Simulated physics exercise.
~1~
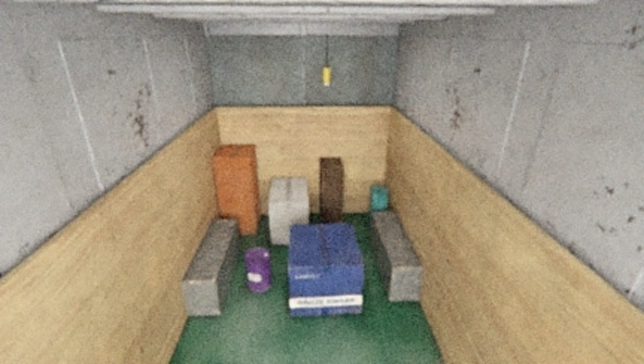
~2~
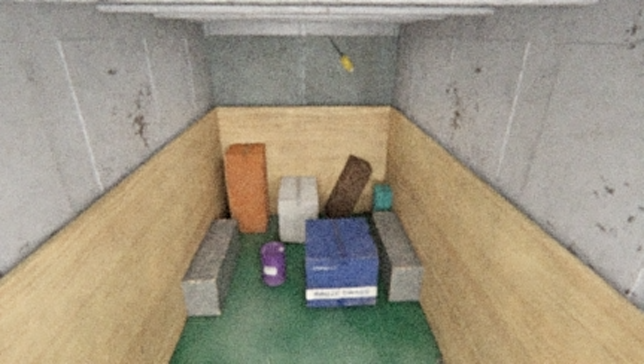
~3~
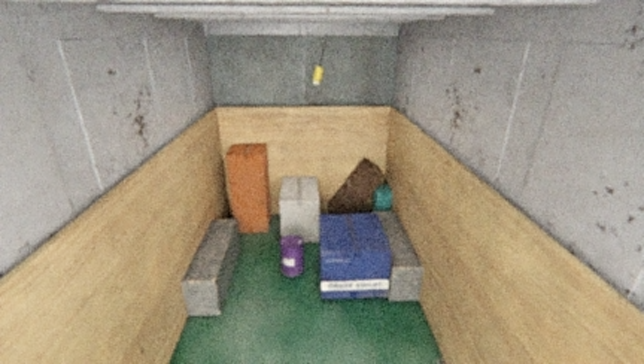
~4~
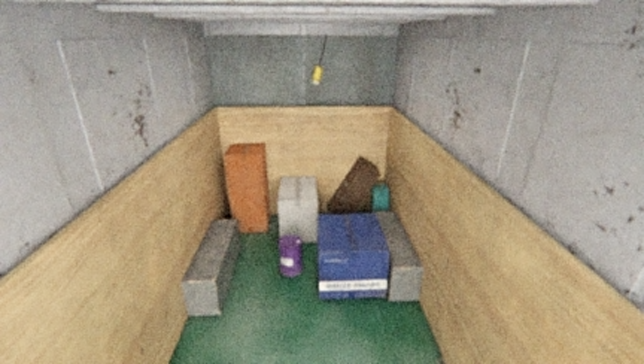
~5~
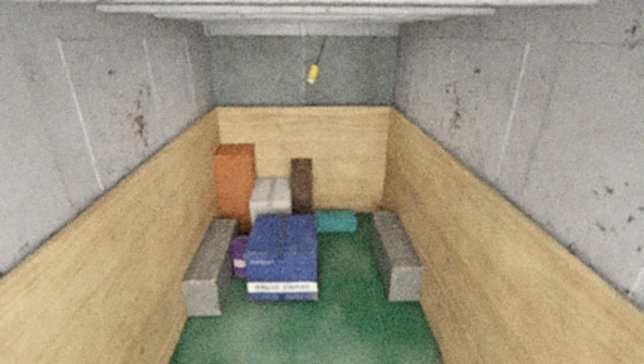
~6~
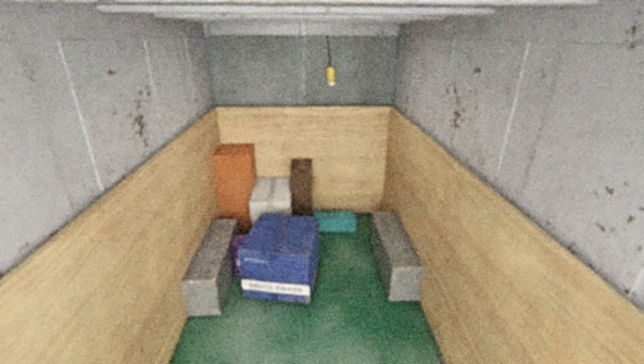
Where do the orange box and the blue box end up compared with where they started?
The orange box is still in its place at the back left, while the blue box ends up to the left of where it started.
